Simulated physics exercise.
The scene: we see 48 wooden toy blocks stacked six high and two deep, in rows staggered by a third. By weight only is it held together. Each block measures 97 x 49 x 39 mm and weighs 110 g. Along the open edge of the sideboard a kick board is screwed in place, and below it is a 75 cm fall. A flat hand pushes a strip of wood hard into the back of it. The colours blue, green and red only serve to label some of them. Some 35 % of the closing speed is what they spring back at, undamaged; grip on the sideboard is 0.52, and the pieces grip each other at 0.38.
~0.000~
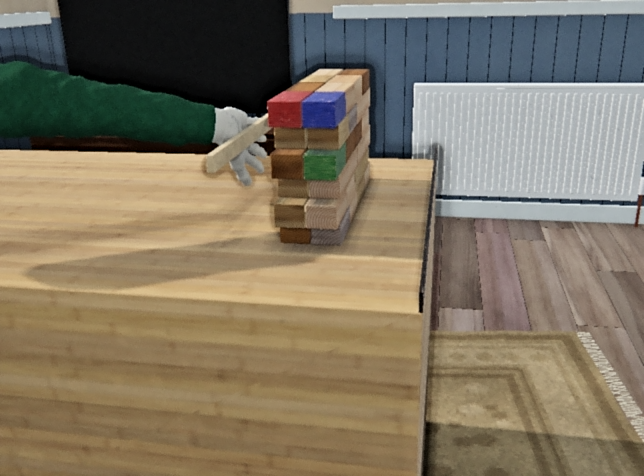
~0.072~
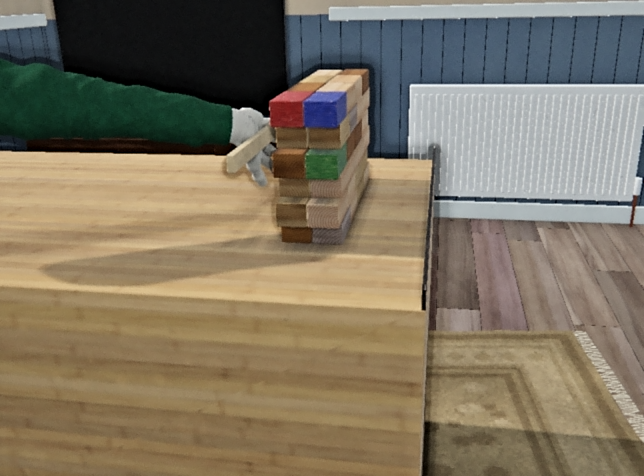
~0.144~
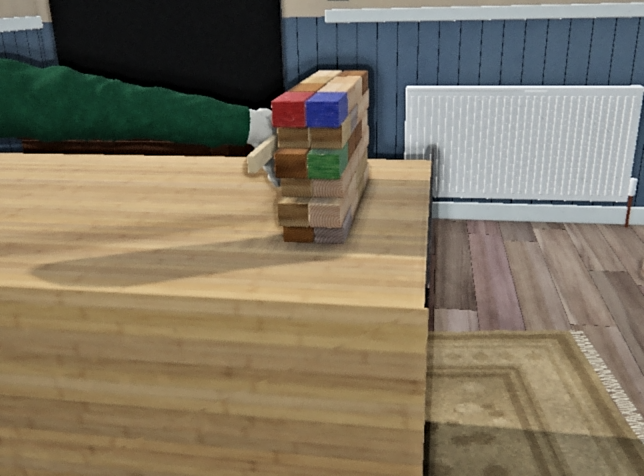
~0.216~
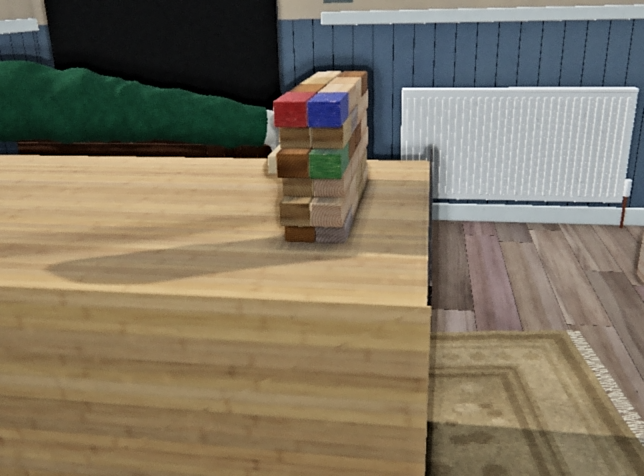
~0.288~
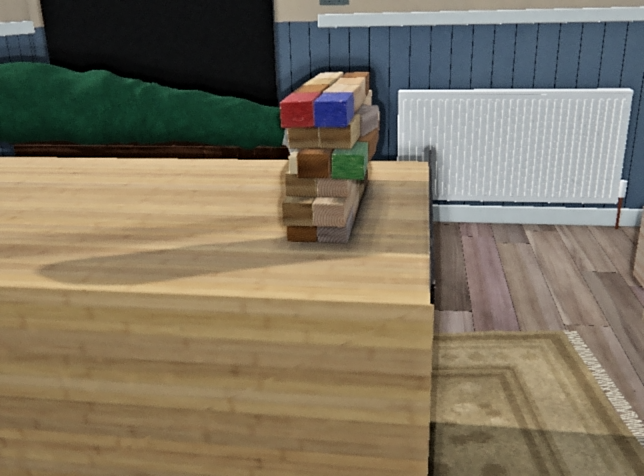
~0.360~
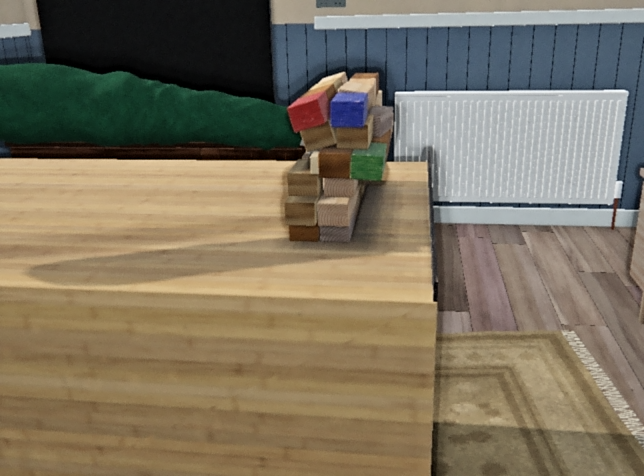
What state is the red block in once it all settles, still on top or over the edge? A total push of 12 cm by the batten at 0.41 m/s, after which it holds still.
Once it all settles, the red block is still on top.
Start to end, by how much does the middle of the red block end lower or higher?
19 centimetres lower, roughly.
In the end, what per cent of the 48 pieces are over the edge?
Near enough 25 per cent of them, I reckon.
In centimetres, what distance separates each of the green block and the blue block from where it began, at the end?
Displacement in cm - green: 16; blue: 136.
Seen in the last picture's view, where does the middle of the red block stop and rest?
Look near (290, 269) in the last frame.
By 0.58 s, none of the 48 blocks over the edge, 37 disturbed; red block on its side; blue block tilted 53°, 59 mm lower.
By 1.04 s, 12 of the 48 blocks over the edge; red block tilted 55°, 17 cm lower; blue block tilted 68°, 78 cm lower.
When it is over (1.8 s), 12 of the 48 blocks over the edge; red block 19 cm lower; blue block 94 cm lower; green block 12 cm lower. In pixels of the last frame, middles, red block near (290, 269).
